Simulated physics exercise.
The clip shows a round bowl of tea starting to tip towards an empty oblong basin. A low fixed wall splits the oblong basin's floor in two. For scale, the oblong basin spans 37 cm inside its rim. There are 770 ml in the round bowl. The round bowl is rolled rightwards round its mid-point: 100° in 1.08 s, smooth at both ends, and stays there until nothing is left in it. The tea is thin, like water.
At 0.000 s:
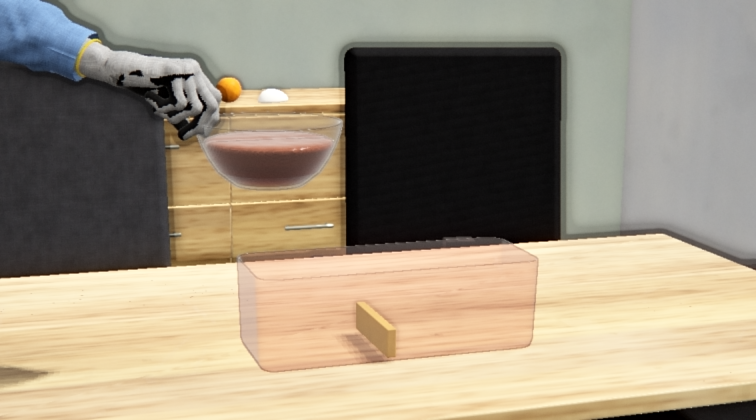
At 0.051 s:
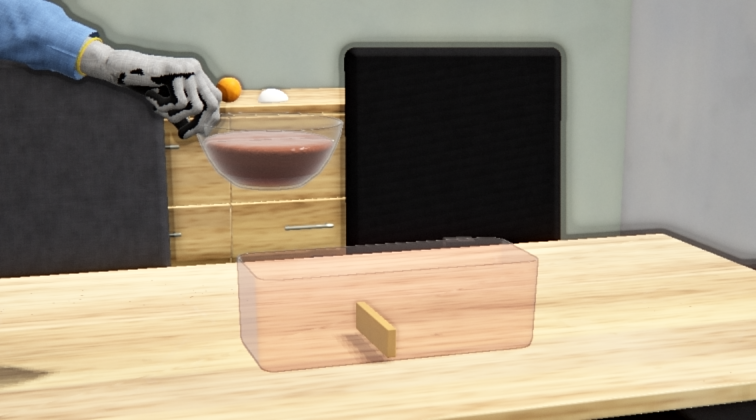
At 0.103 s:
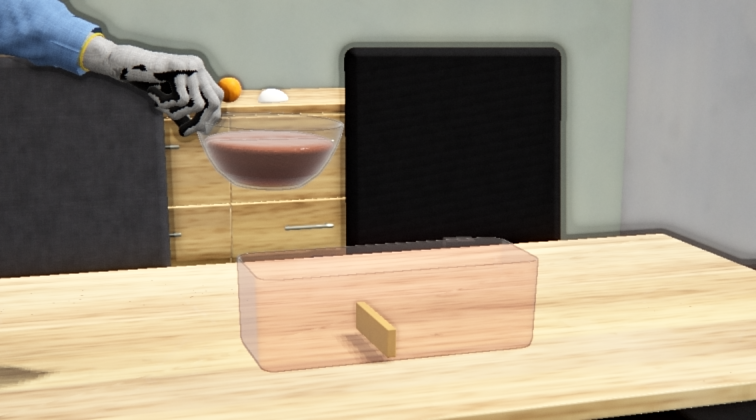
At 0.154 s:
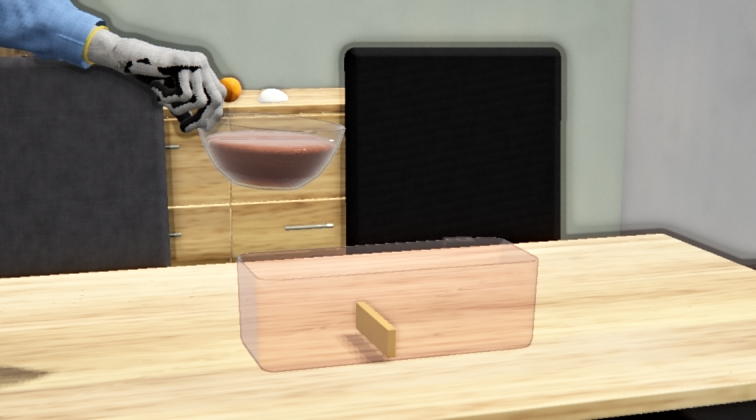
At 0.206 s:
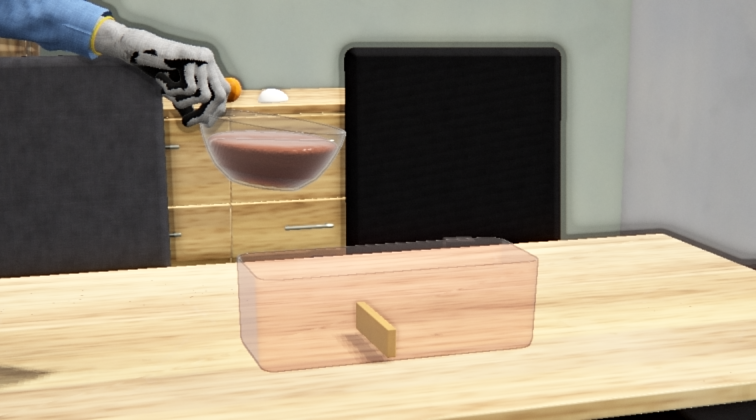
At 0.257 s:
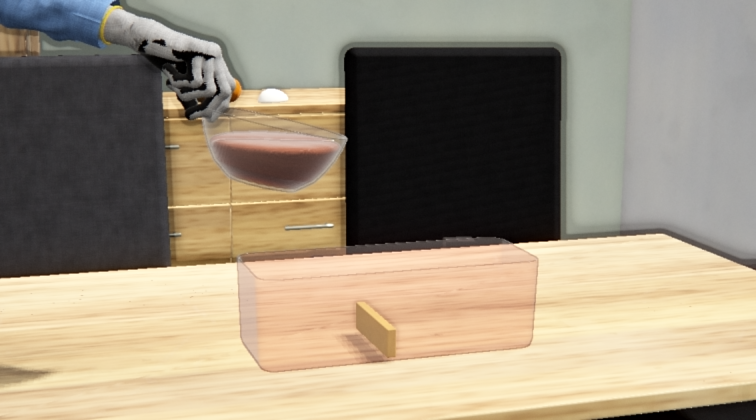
Above a wooden table, a gloved hand slowly tilts a round bowl of tea rightwards.
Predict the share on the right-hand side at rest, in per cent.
About 58 per cent.
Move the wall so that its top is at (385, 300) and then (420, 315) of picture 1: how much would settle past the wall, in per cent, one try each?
In turn about 40 and 10 per cent.
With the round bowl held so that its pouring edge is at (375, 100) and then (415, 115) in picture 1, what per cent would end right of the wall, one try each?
First 85, then 90 per cent.
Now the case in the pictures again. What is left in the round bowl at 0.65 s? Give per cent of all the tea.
About 44 per cent.
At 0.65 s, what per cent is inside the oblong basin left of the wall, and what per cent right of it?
Left about 3, right about 16.
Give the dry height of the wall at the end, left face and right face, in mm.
Some 22 mm on the left and 20 mm on the right.
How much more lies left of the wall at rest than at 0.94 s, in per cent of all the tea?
Near 8 in a hundred.
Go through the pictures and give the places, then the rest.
Tilt 0°; pouring edge (339, 121); surface from (203, 141) to (331, 137); the oblong basin's rim runs from (247, 269) to (520, 250); the wall's top is at (375, 317), in the first picture.
Tilt 1°; pouring edge (339, 121); surface from (203, 141) to (331, 137), in the second picture.
Tilt 2°; pouring edge (340, 124); surface from (204, 141) to (331, 139), in the third picture.
Tilt 5°; pouring edge (341, 127); surface from (206, 139) to (332, 140), in the fourth picture.
Tilt 9°; pouring edge (342, 132); surface from (207, 139) to (334, 141), in the fifth picture.
Tilt 13°; pouring edge (343, 138); surface from (209, 140) to (337, 141), in the sixth picture.
By 0.65 s the tilt is 66° and 44 per cent is still to pour, 3 is left of the wall and 16 right of it.
By 0.94 s the tilt is 96° and 2 per cent is still to pour, 33 is left of the wall and 58 right of it.
By 1.25 s the tilt is 100° and 0 per cent is still to pour, 40 is left of the wall and 59 right of it.
By 1.58 s the tilt is 100° and 0 per cent is still to pour, 41 is left of the wall and 58 right of it.
At rest 41 per cent lies left of the wall, 58 right of it and 1 outside.
